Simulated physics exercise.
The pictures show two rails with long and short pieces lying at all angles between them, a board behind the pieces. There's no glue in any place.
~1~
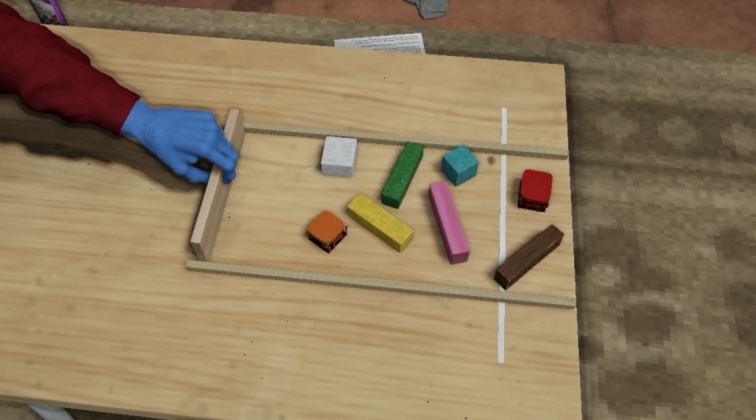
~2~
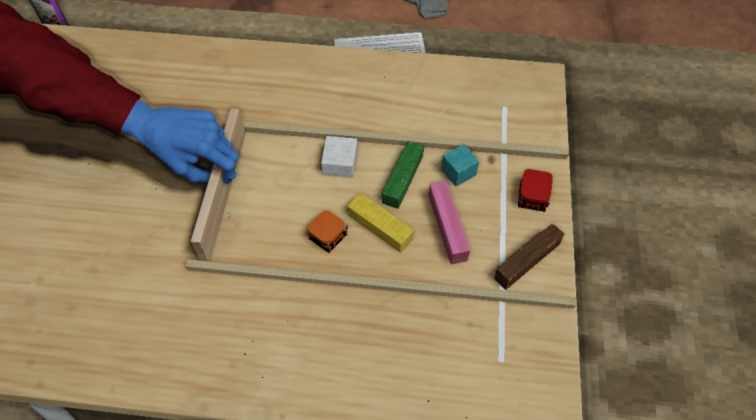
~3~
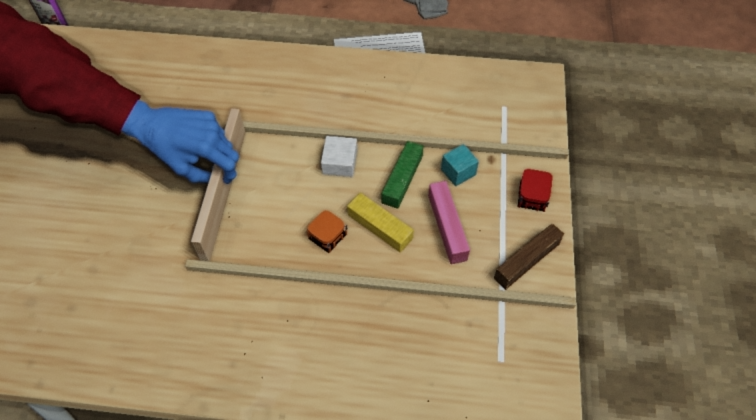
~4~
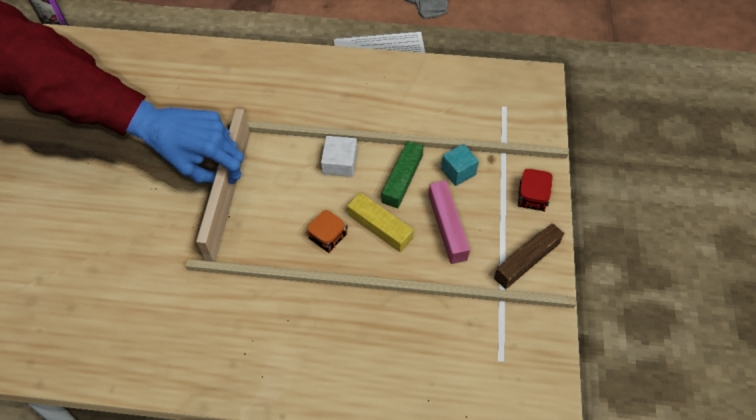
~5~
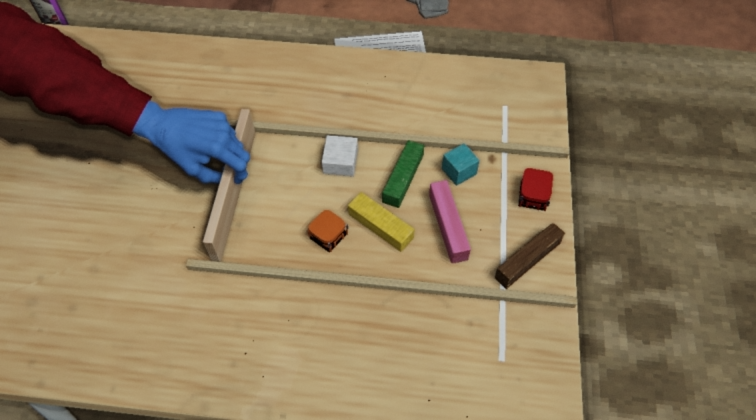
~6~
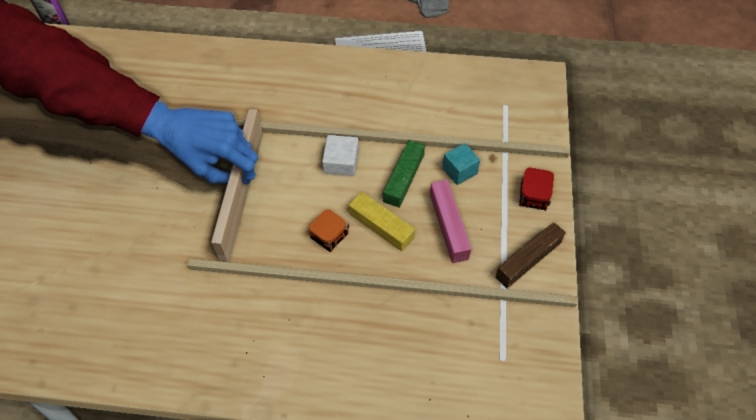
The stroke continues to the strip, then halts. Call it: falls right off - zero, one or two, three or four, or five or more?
Call: One or two.
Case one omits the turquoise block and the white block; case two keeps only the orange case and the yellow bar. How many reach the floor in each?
The counts would be 0 and 1.
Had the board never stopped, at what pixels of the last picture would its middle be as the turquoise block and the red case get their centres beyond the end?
At (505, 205) for the turquoise block; at (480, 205) for the red case.
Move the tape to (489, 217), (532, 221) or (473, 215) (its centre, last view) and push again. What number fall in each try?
Going through them in order, you'd see 1, 5 and 0.
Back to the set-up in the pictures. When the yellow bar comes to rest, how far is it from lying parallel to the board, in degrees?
I'd say it's about 25° out of line.
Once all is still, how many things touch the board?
The count is 3.
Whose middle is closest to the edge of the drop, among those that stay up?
Turquoise block.
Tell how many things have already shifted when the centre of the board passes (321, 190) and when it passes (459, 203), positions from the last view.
The number moved is 2 and then 8.
A little later, none off yet; red case at rest near (536, 189); brown bar at rest near (531, 255); turquoise block at rest near (461, 164).
Next, none off yet; red case at rest near (536, 189); brown bar at rest near (531, 255); turquoise block moving near (469, 165).
Later still, none off yet; red case shifted about its own width near (559, 193); brown bar shifted a little near (550, 258); turquoise block shifted well along near (531, 174).
When it is over, the number that fall off is one or two; down, brown bar and red case.
